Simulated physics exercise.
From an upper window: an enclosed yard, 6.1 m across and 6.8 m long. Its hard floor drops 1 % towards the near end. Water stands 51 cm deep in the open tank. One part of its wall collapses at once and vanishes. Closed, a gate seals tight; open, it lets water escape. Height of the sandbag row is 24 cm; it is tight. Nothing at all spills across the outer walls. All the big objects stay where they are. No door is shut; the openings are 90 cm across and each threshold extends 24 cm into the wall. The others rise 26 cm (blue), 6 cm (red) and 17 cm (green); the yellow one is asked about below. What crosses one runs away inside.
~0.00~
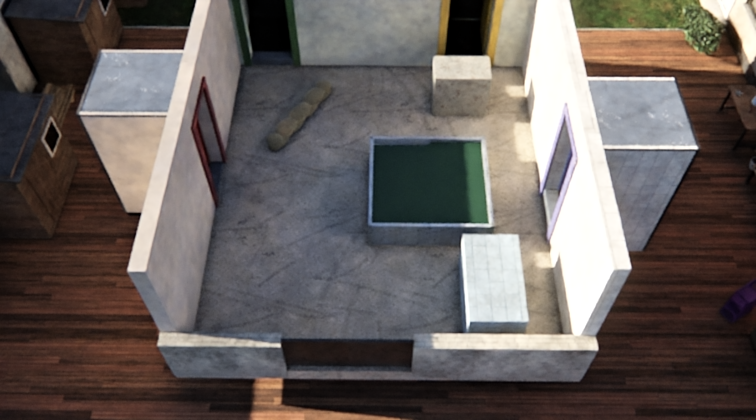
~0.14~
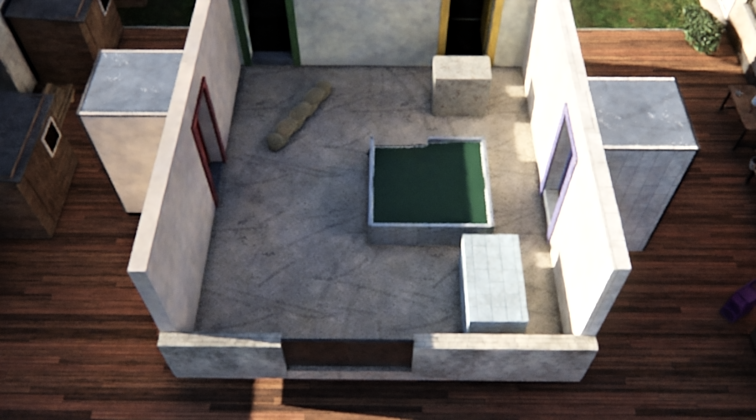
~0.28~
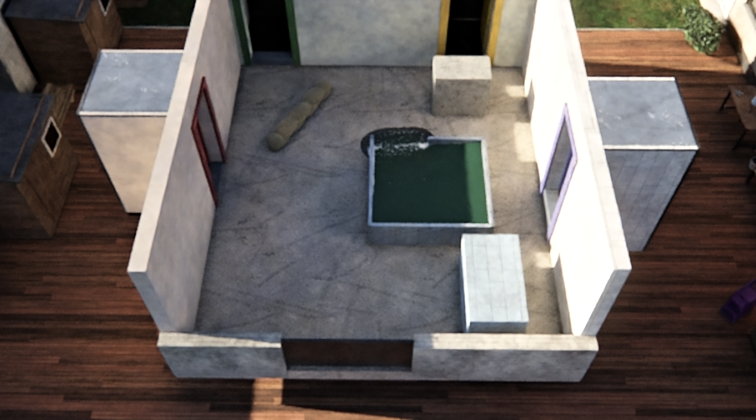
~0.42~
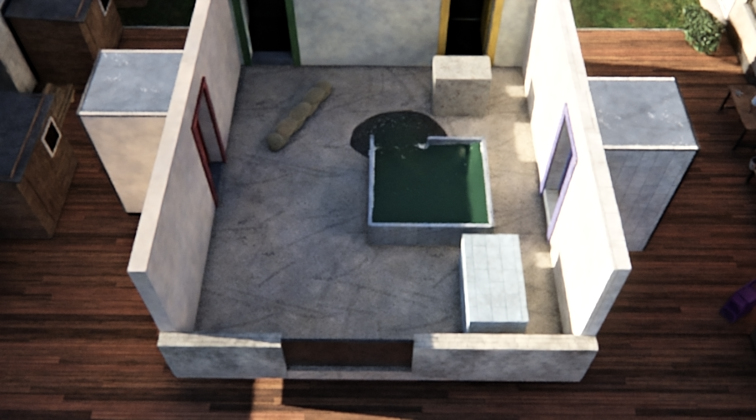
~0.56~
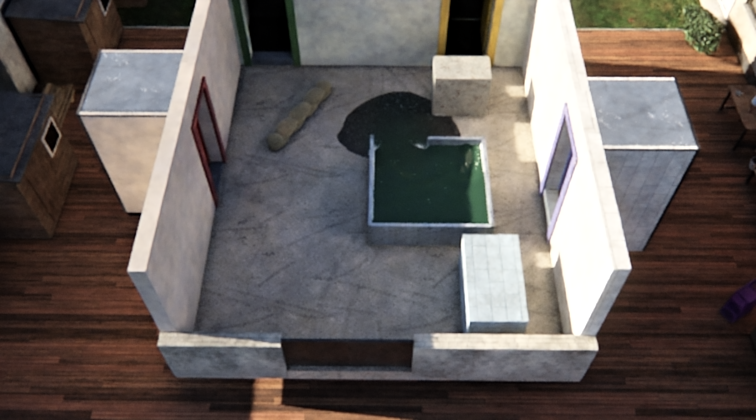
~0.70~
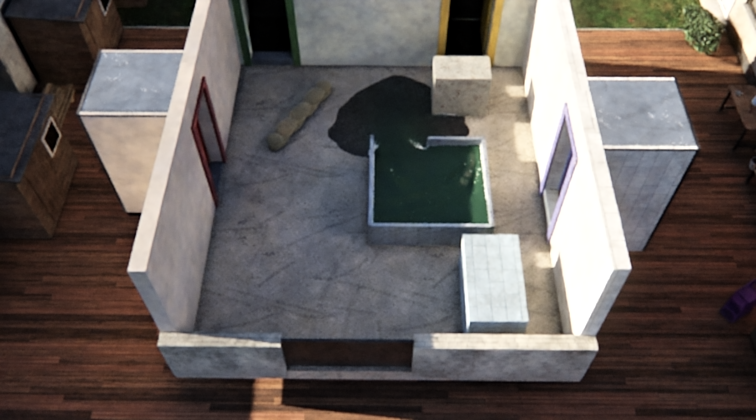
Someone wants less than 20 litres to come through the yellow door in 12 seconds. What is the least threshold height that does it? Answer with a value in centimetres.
It needs to be around 6.5 cm high.
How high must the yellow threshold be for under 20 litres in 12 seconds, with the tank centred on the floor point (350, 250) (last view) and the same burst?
About 7.5 centimetres.
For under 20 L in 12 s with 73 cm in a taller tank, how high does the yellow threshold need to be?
Something near 11.0 cm should do.
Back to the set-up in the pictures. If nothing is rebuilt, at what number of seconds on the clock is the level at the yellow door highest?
Roughly at 3.6 s.
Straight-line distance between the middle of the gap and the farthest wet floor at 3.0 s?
I make it some 4.2 m.
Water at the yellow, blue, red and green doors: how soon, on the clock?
Yellow = 1.5 s, blue = 4.5 s, red = 3.8 s, green = 2.0 s.
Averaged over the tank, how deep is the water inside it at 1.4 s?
Around 38 centimetres.
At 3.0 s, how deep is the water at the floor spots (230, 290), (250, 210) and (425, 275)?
Depths of roughly 0 cm, 0 cm and 0 cm, in that order.
After 1.4 s water covers 15 % of the floor, deepest (28 cm) near (391, 152); it has not reached the yellow door.
After 3.0 s water covers 35 % of the floor, deepest (23 cm) near (382, 81); 9 cm at the yellow door, 0 litres in over its 11 cm threshold.
After 12.0 s water covers 95 % of the floor, deepest (12 cm) near (547, 359); 5 cm at the yellow door, 1 litre in over its 11 cm threshold.
At the yellow door as built, the water arrived by 1.5 s and peaked near 9 cm at 3.6 s.
With a threshold of 5 cm, 37 litres would have come in within the 12 s; with 8 cm, 9 litres. So under 20 litres takes about 6.5 cm.
